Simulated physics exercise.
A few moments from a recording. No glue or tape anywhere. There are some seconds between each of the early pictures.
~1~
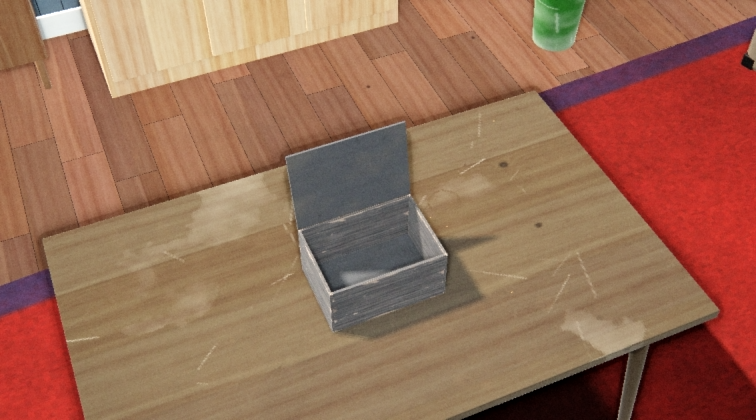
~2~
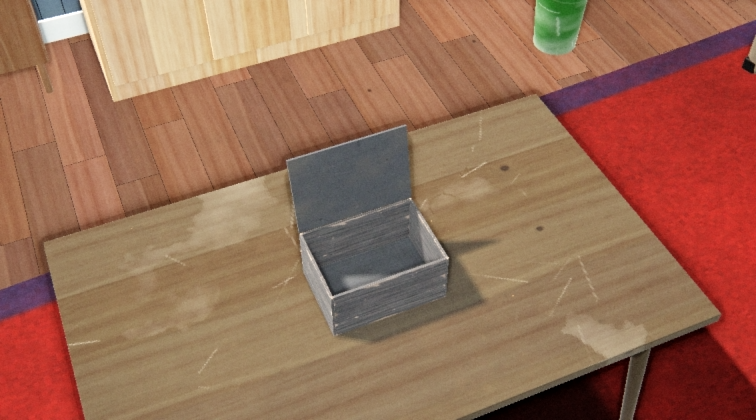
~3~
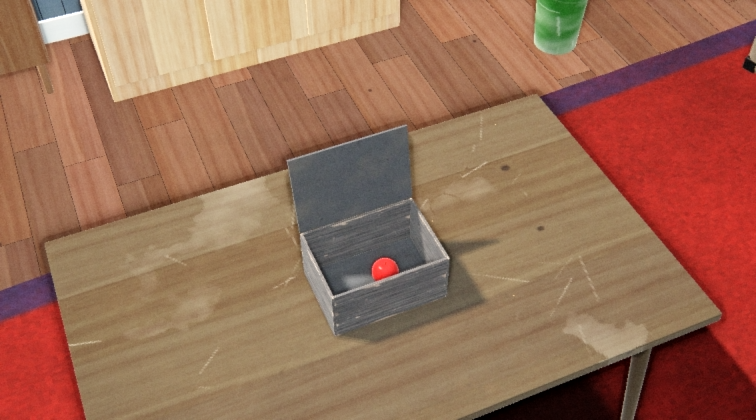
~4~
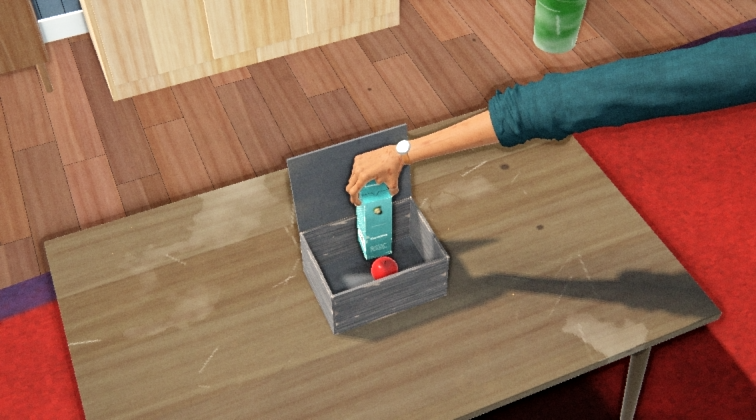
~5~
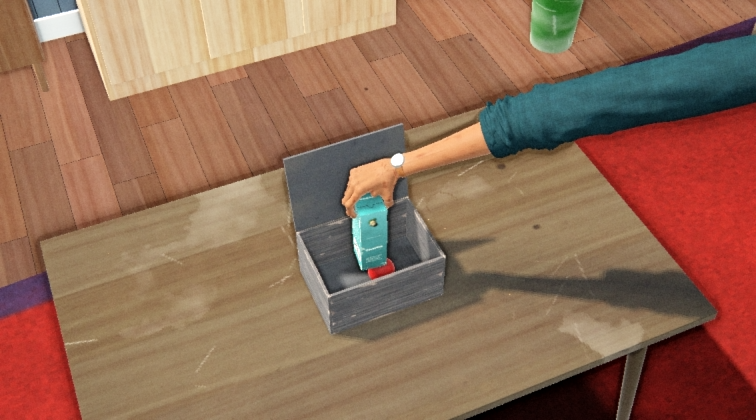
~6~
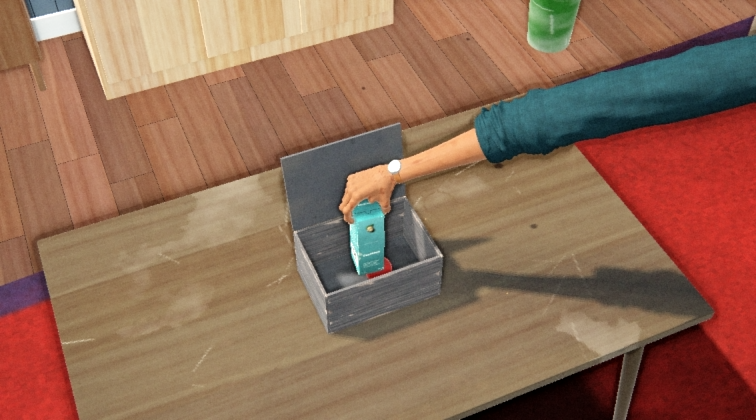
A hand lowers a turquoise carton into an open grey box holding a red ball.
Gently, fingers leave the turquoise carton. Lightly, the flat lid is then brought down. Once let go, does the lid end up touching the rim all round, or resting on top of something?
The lid ends up touching the rim all round.
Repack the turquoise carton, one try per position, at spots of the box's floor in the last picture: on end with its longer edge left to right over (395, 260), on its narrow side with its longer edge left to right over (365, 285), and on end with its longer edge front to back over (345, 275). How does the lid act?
The lid won't shut the first time, does shut the second time and won't shut the third time.
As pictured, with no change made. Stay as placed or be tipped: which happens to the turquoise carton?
In the end, the turquoise carton winds up askew.
Then, 0.40 s after the last picture, turquoise carton on its side near (352, 253); red apple rolled about its own width.
Then, 1.10 s after the last picture, lid starting down; turquoise carton on its side near (365, 255); red apple rolled about its own width.
Then, 1.60 s after the last picture, lid 57° above the rim; turquoise carton on its side near (365, 255); red apple rolled about its own width.
Then, 2.00 s after the last picture, lid 8° above the rim; turquoise carton on its side near (365, 255); red apple rolled about its own width.
At rest, lid shut; tipped over in the box, turquoise carton; moved from the start, red apple. Seen from the same camera at the end, turquoise carton near (365, 255).
